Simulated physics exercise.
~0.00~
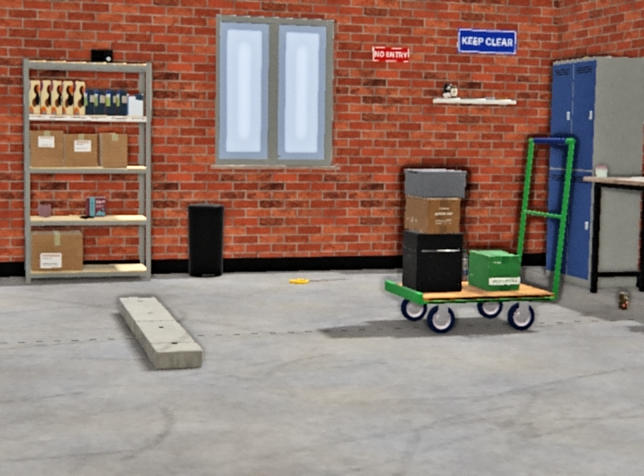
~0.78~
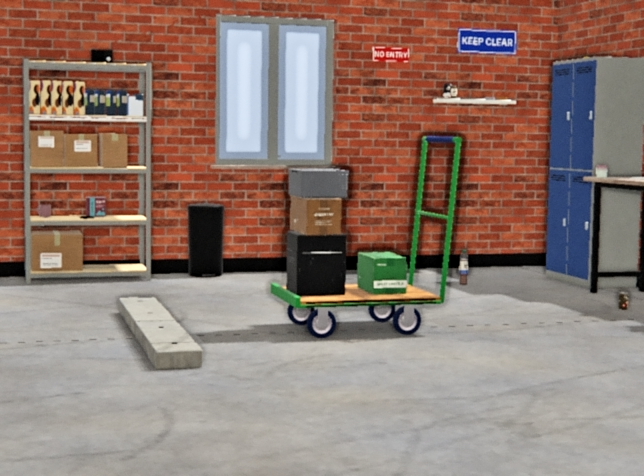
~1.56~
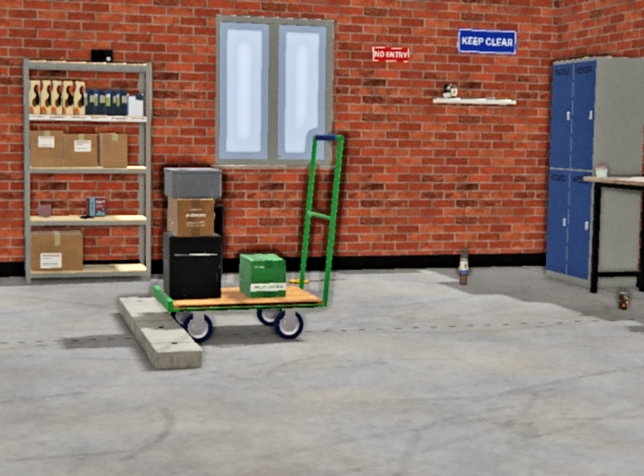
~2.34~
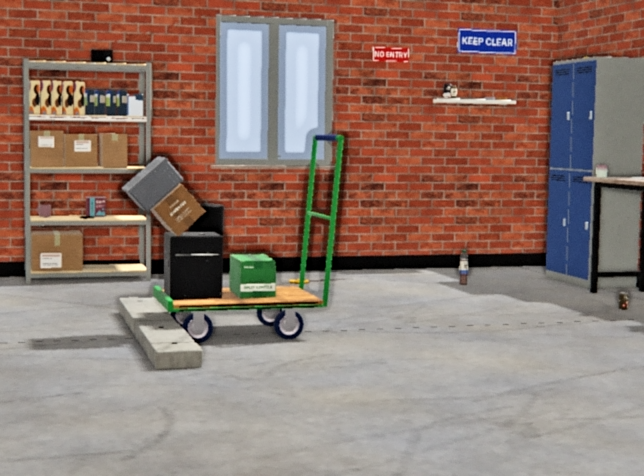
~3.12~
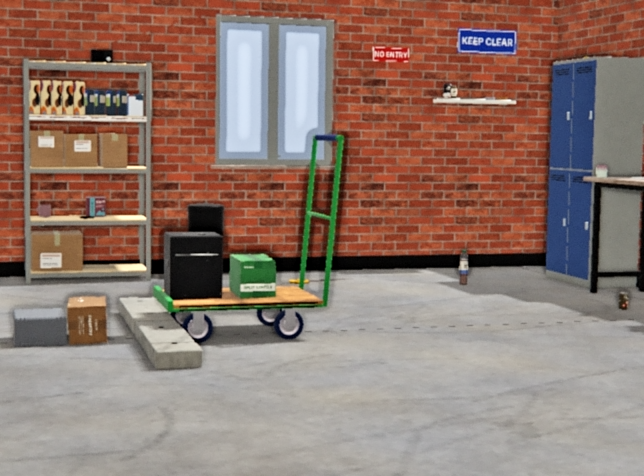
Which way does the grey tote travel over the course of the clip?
The grey tote moves to the left, first riding on the trolley and then tumbling off beyond the kerb onto the floor.
Loaded green trolley rolling left into a concrete kerb and stopping, the grey tote and brown carton toppling off onto the floor.
